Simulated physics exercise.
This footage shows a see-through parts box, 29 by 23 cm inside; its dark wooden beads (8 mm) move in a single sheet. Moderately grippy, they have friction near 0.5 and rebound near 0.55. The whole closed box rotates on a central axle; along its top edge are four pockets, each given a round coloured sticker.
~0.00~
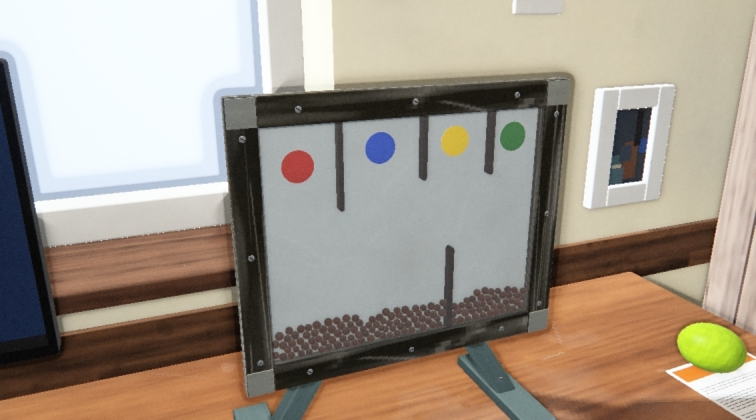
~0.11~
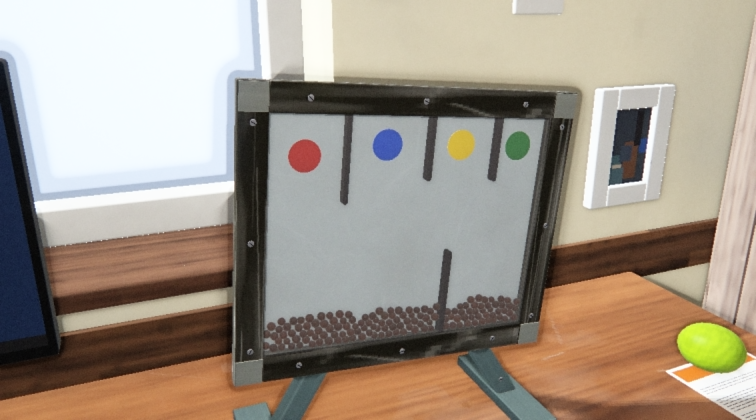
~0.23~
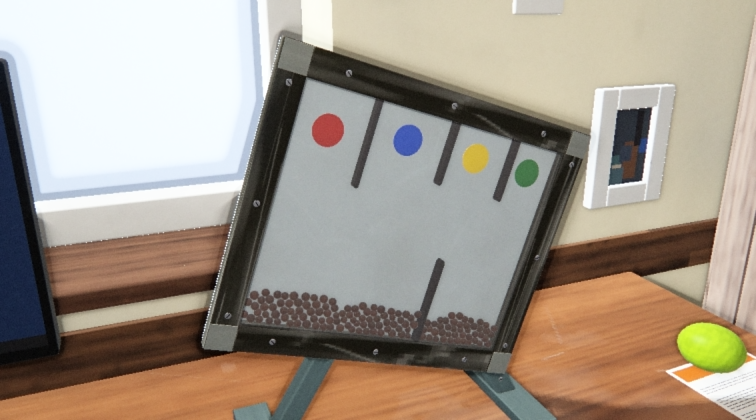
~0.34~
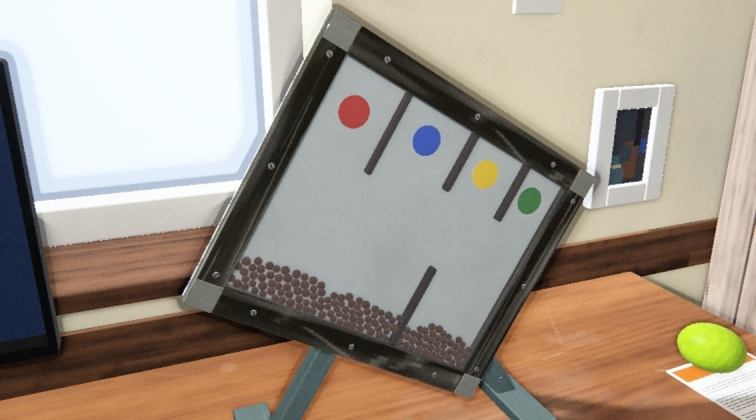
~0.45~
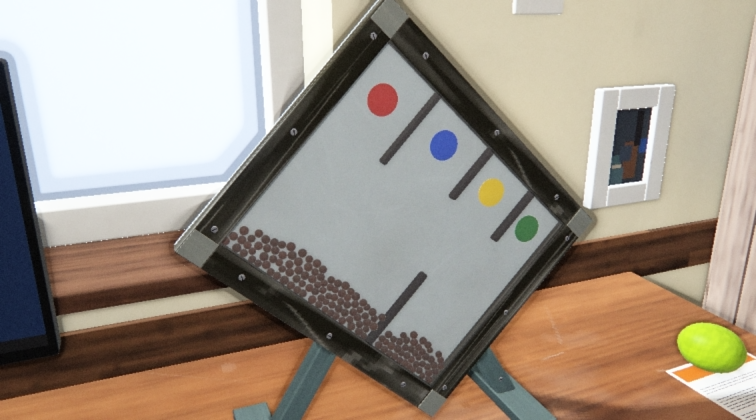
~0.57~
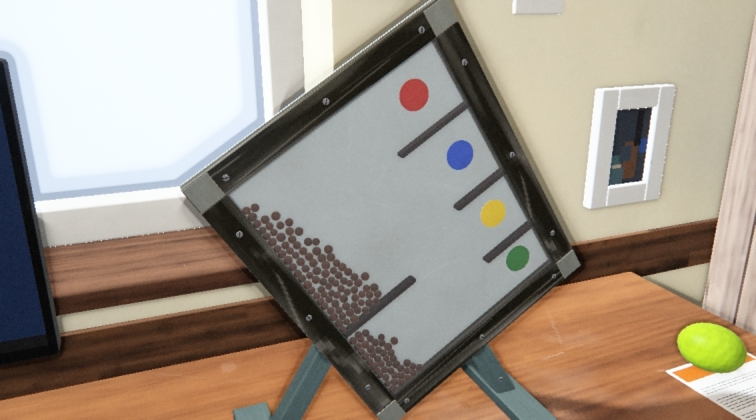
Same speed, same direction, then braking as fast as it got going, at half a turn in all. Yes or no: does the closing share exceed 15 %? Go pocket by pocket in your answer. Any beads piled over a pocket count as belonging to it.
Red pocket: No. Green pocket: Yes. Yellow pocket: Yes. Blue pocket: No.
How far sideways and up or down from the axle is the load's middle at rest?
The middle sits about 8 centimetres left and 8 centimetres below the axle.
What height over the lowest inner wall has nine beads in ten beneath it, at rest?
About 7 cm.
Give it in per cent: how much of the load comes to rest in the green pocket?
Share ending there: Approx. 50 %.
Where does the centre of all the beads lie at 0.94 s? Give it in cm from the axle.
Roughly 8 cm to the left of the axle and 4 cm under it.
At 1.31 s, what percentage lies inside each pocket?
Red pocket: 0; green pocket: 25; yellow pocket: 40; blue pocket: 0.
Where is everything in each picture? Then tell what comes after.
The first picture shows level, about 140 beads; load centre (406, 321); top bead (485, 291); red (298, 167), green (513, 136), yellow (455, 141), blue (380, 148); walls (447, 327) to (450, 248).
The second picture shows turned 5° clockwise; load centre (398, 322); top bead (282, 322).
The third picture shows turned 18° clockwise; load centre (378, 321); top bead (266, 293).
The fourth picture shows turned 31° clockwise; load centre (360, 316); top bead (246, 261).
The fifth picture shows turned 44° clockwise; load centre (348, 309); top bead (244, 231).
The sixth picture shows turned 57° clockwise; load centre (343, 304); top bead (255, 208); red (414, 95), green (518, 258), yellow (493, 213), blue (460, 155); partition tips (401, 155), (457, 207), (487, 259).
After 0.94 s it has turned 100°, the beads' middle is 8 cm left of and 4 cm below the axle; inside pockets, nothing yet.
After 1.31 s it has turned 143°, the beads' middle is 4 cm left of and 10 cm below the axle; inside pockets, green 25 %, yellow 40 %.
After 1.71 s it has turned 180°, the beads' middle is 8 cm left of and 7 cm below the axle; inside pockets, green 35 %, yellow 50 %.
At rest by 2.4 s, red 0 %, green 50 %, yellow 50 %, blue 0 %.
